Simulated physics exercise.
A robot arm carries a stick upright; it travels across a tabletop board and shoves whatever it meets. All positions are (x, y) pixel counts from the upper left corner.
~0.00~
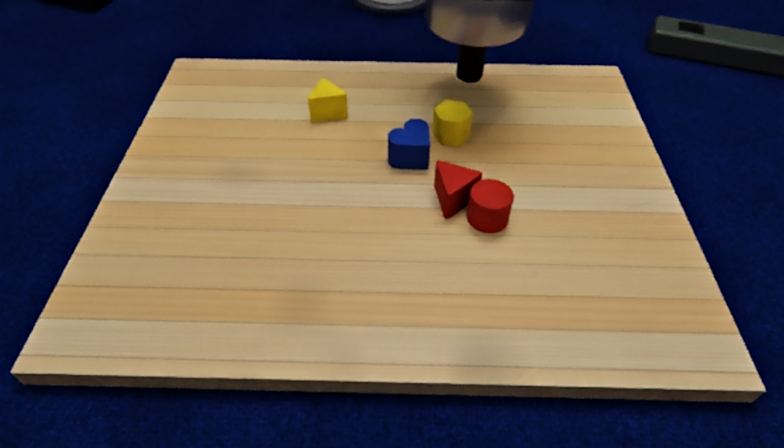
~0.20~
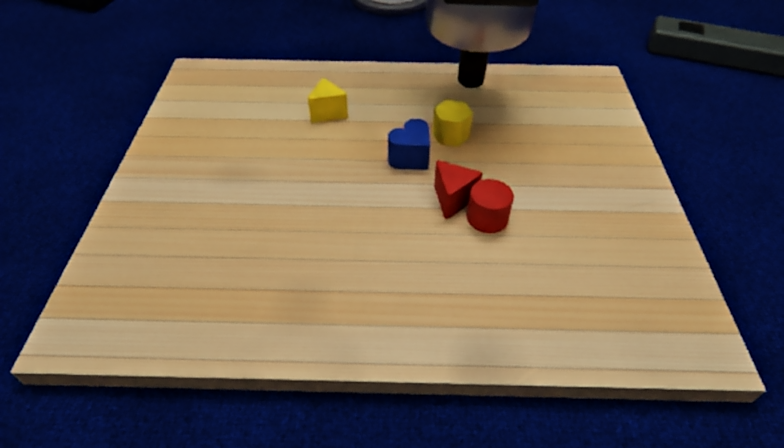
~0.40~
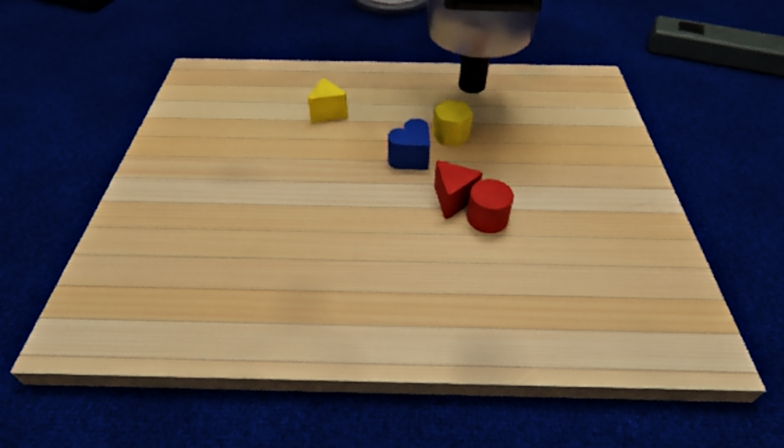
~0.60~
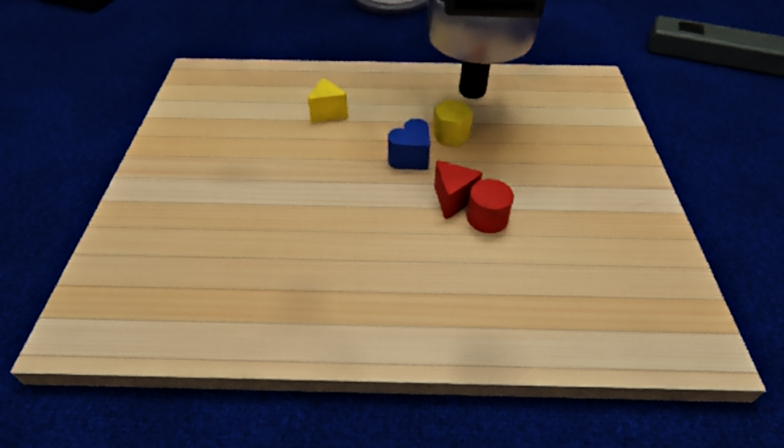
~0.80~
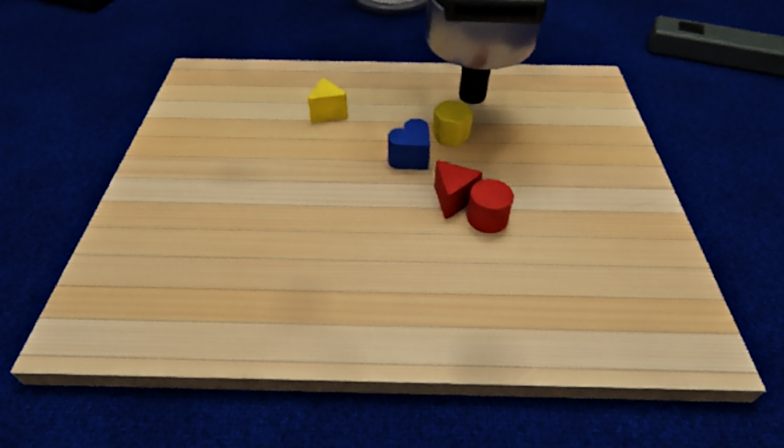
On a deep blue surface, a light wooden board is seen from above at an angle by a still camera. A yellow three-sided block sits toward the upper left, a blue heart-shaped block and a yellow block near the upper middle, and touching red three-sided and round blocks just below. A dark-tipped machine arm at the top edges slightly downward, while the blocks stay still.
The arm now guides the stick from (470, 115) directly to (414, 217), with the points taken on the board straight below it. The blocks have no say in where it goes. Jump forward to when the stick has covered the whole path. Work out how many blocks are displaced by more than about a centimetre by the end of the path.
Three or more blocks move more than 1 cm.
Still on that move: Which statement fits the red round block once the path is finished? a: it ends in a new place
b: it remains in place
The correct letter is b.
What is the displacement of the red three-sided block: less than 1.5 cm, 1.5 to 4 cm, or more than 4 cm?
Travel: 1.5-4 cm.
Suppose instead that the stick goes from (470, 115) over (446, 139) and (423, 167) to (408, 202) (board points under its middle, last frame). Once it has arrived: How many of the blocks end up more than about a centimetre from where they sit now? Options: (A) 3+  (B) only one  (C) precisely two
That would be C.
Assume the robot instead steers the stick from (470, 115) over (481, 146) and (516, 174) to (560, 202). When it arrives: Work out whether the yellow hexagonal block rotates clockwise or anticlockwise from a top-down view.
It turns round clockwise.
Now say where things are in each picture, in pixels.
In the first frame, stick's lower end (469, 77); blue heart-shaped block (412, 133); yellow hexagonal block (454, 110); red three-sided block (456, 175); red round block (492, 193).
In the second frame, stick (471, 82); blocks still.
In the third frame, stick (472, 87); blocks still.
In the fourth frame, stick (472, 92); blocks still.
In the fifth frame, stick (472, 97); blue heart-shaped block (412, 133); yellow hexagonal block (454, 110); red three-sided block (456, 175); red round block (492, 193).
On the path given first. One third of the way, stick (454, 127); blue heart-shaped block (396, 137); yellow hexagonal block (432, 135), turned 20° clockwise.
Two thirds of the way, stick (435, 161); blue heart-shaped block (383, 140), turned 30° clockwise; yellow hexagonal block (404, 165), turned 55° clockwise; red three-sided block (457, 178), turned 15° anticlockwise.
At the end, stick (415, 199); blue heart-shaped block (383, 140), turned 30° clockwise; yellow hexagonal block (382, 180), turned 100° clockwise; red three-sided block (449, 198), turned 95° anticlockwise; red round block still.
